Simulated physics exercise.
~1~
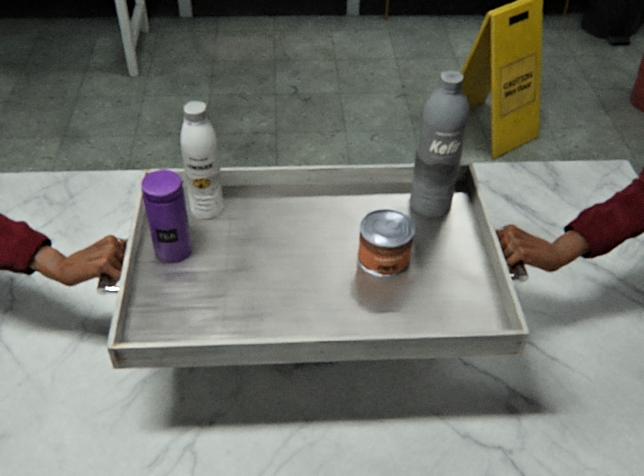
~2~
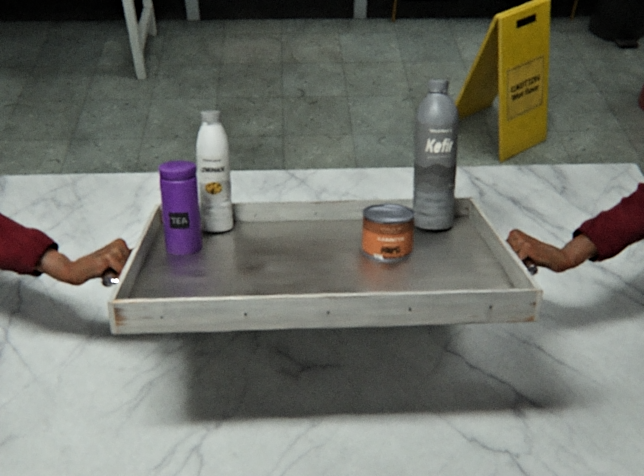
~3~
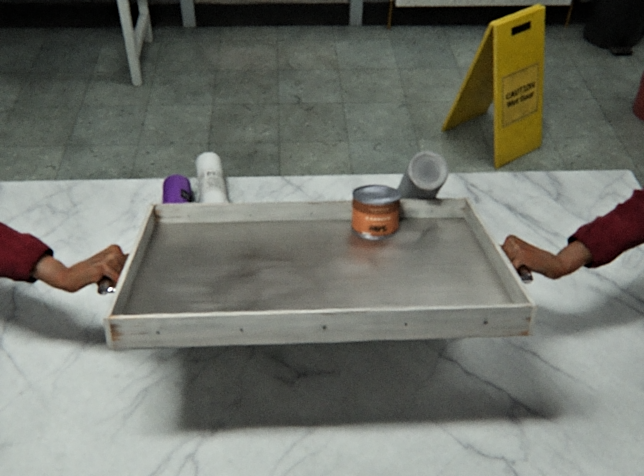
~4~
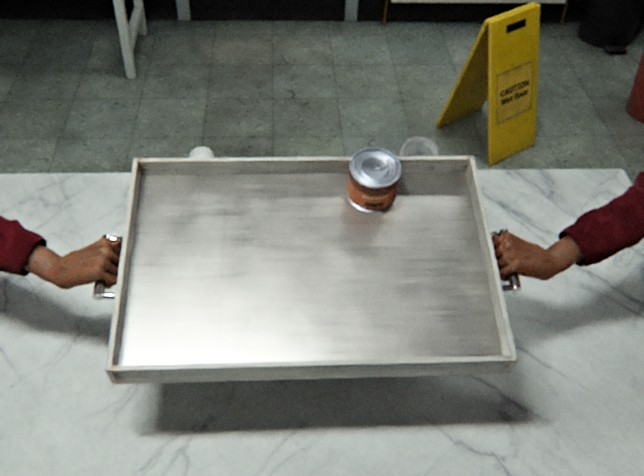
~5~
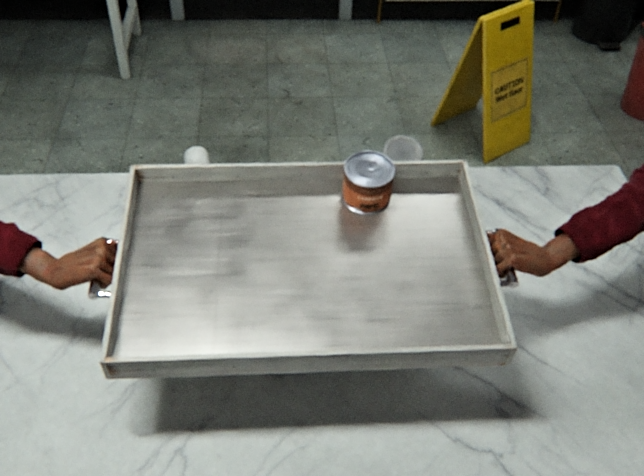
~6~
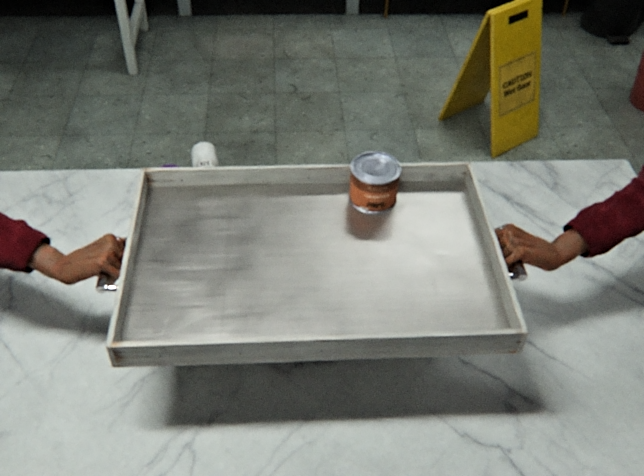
Two hands tilt a tray, toppling three containers off the far edge while an orange tub slides but stays.
